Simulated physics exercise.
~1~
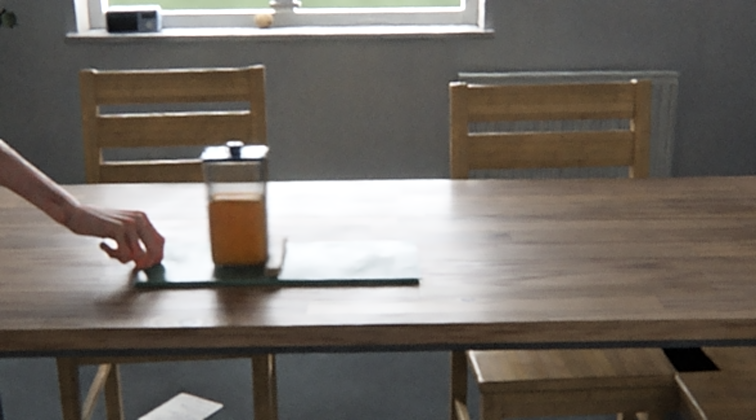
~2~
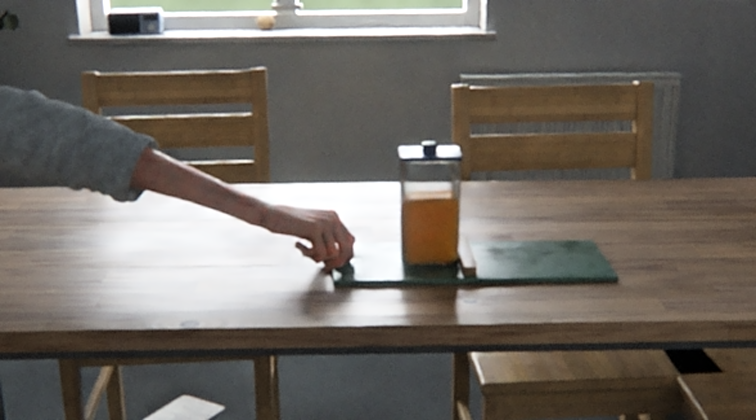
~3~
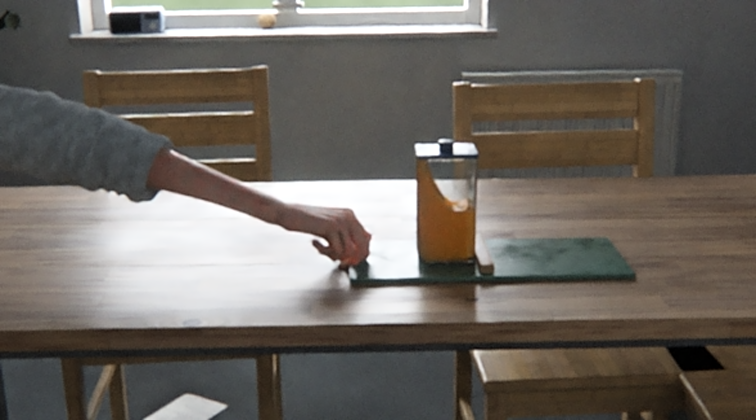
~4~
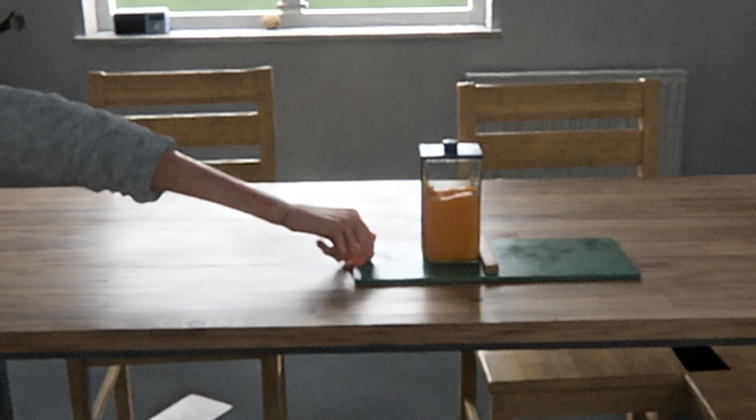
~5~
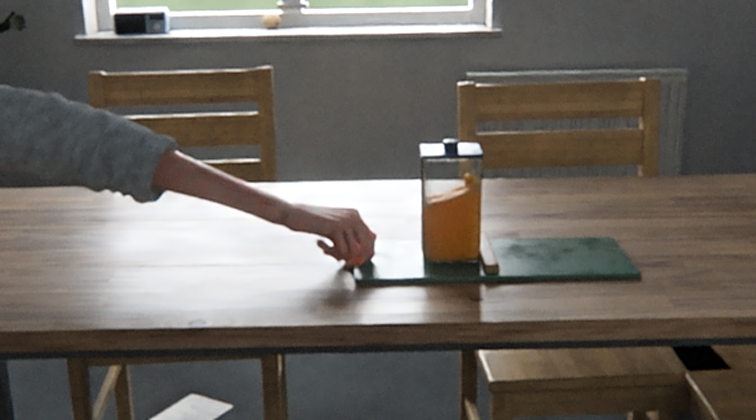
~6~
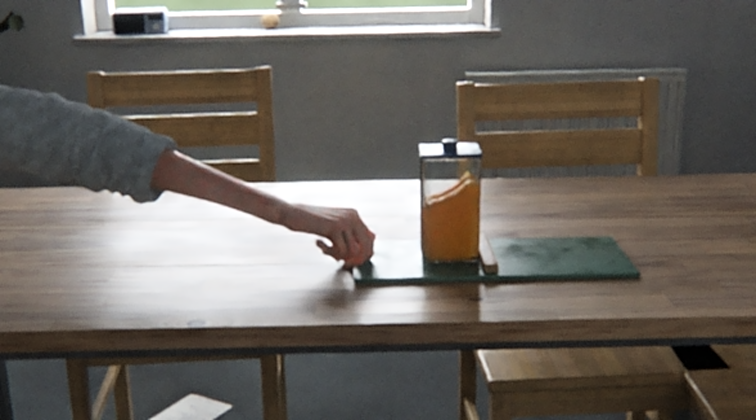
On a wooden table, a hand slides a board right and stops, juice sloshing in its upright bottle.
